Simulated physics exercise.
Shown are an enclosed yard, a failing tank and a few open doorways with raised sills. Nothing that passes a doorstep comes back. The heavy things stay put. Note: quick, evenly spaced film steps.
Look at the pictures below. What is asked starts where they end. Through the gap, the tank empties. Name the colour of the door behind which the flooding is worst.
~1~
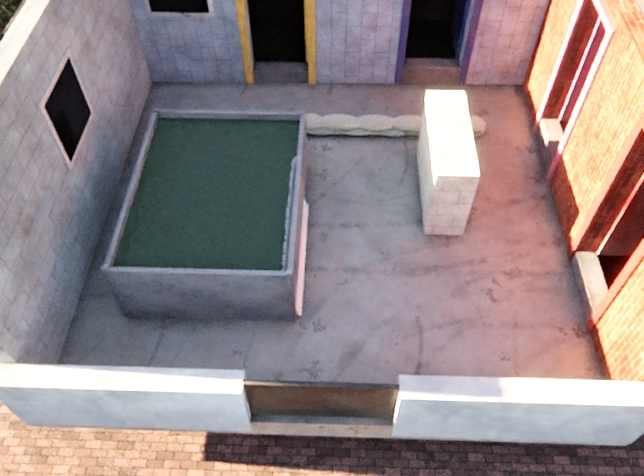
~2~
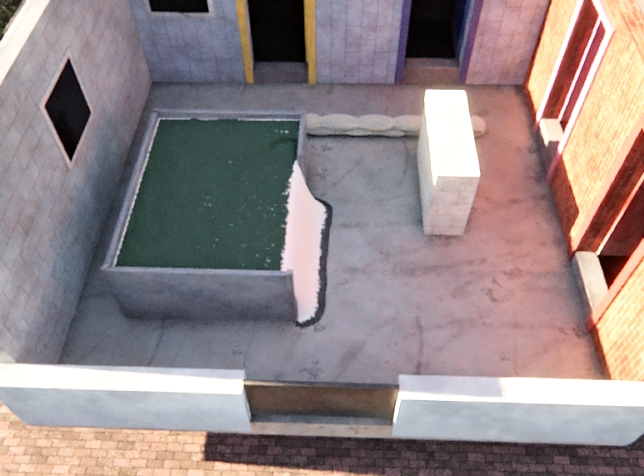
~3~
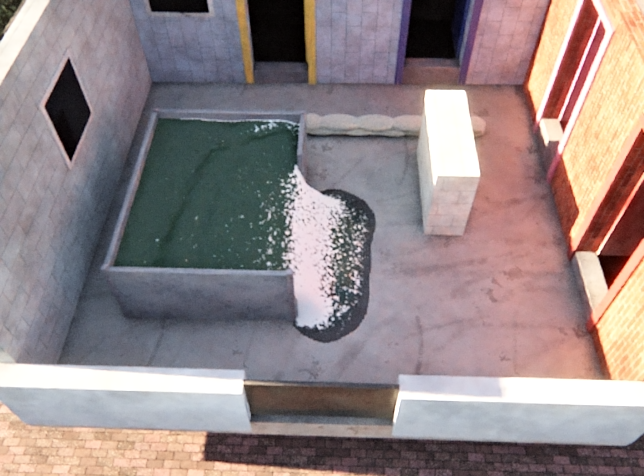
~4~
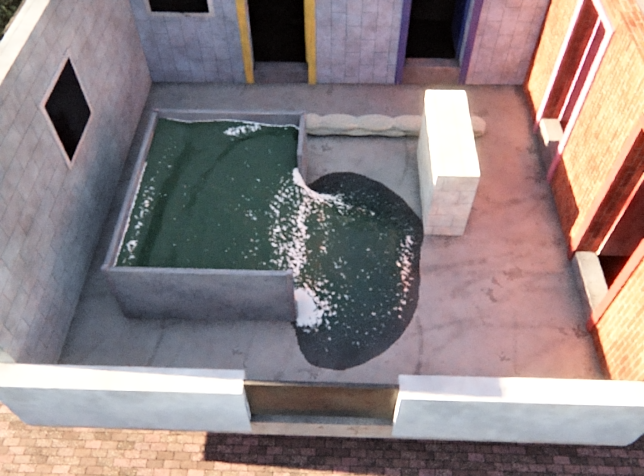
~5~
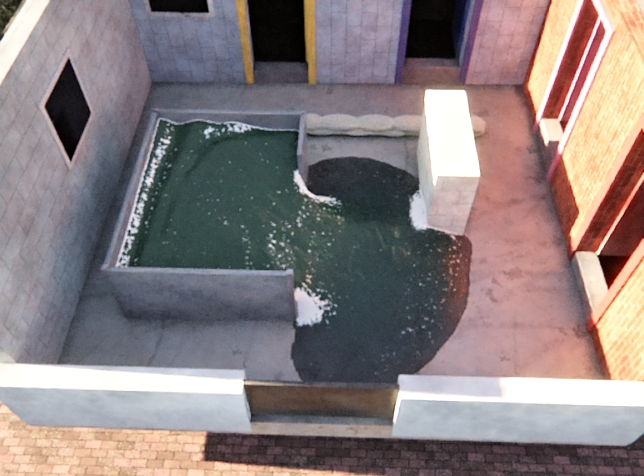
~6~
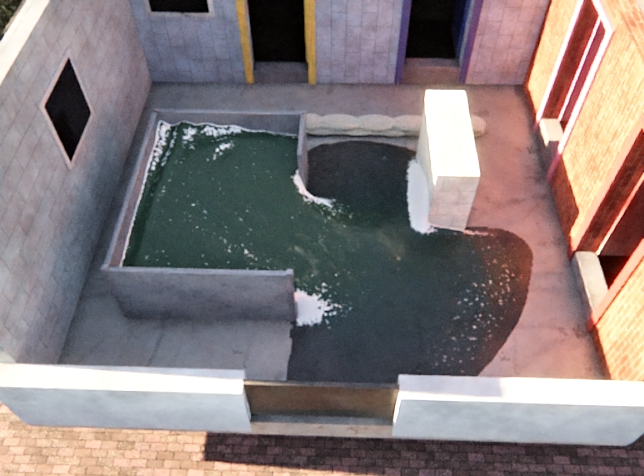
Red.
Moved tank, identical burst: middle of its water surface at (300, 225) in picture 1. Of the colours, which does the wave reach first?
The red door.
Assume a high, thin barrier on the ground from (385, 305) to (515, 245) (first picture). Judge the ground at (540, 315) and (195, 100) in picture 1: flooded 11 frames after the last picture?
Well, the first one ends up submerged, and the second one ends up not wet.
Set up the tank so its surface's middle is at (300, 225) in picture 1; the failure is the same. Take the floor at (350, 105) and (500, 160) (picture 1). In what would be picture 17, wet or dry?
Point one left dry, point two soaked.
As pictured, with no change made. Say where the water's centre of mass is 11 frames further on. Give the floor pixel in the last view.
Around pixel (347, 255).
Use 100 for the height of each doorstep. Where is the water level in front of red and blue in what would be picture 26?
Readings, in sequence: 140 percent and 20 percent.
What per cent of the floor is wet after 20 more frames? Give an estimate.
About 75 percent.
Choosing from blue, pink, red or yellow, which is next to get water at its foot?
It is the door marked red.
A moment on, water covers 40 % of the floor; yellow door not reached, pink door not reached, red door a lot in, blue door not reached.
Next, water covers 55 % of the floor; yellow door not reached, pink door wet at the sill, nothing in, red door a lot in, blue door wet at the sill, nothing in.
Then, water covers 75 % of the floor; yellow door wet at the sill, nothing in, pink door wet at the sill, nothing in, red door a lot in, blue door wet at the sill, nothing in.
Later, water covers 95 % of the floor; yellow door wet at the sill, nothing in, pink door wet at the sill, nothing in, red door a lot in, blue door wet at the sill, nothing in.
In the end, water covers 95 % of the floor; yellow door wet at the sill, nothing in, pink door wet at the sill, nothing in, red door a lot in, blue door wet at the sill, nothing in; the red door has let in the most.
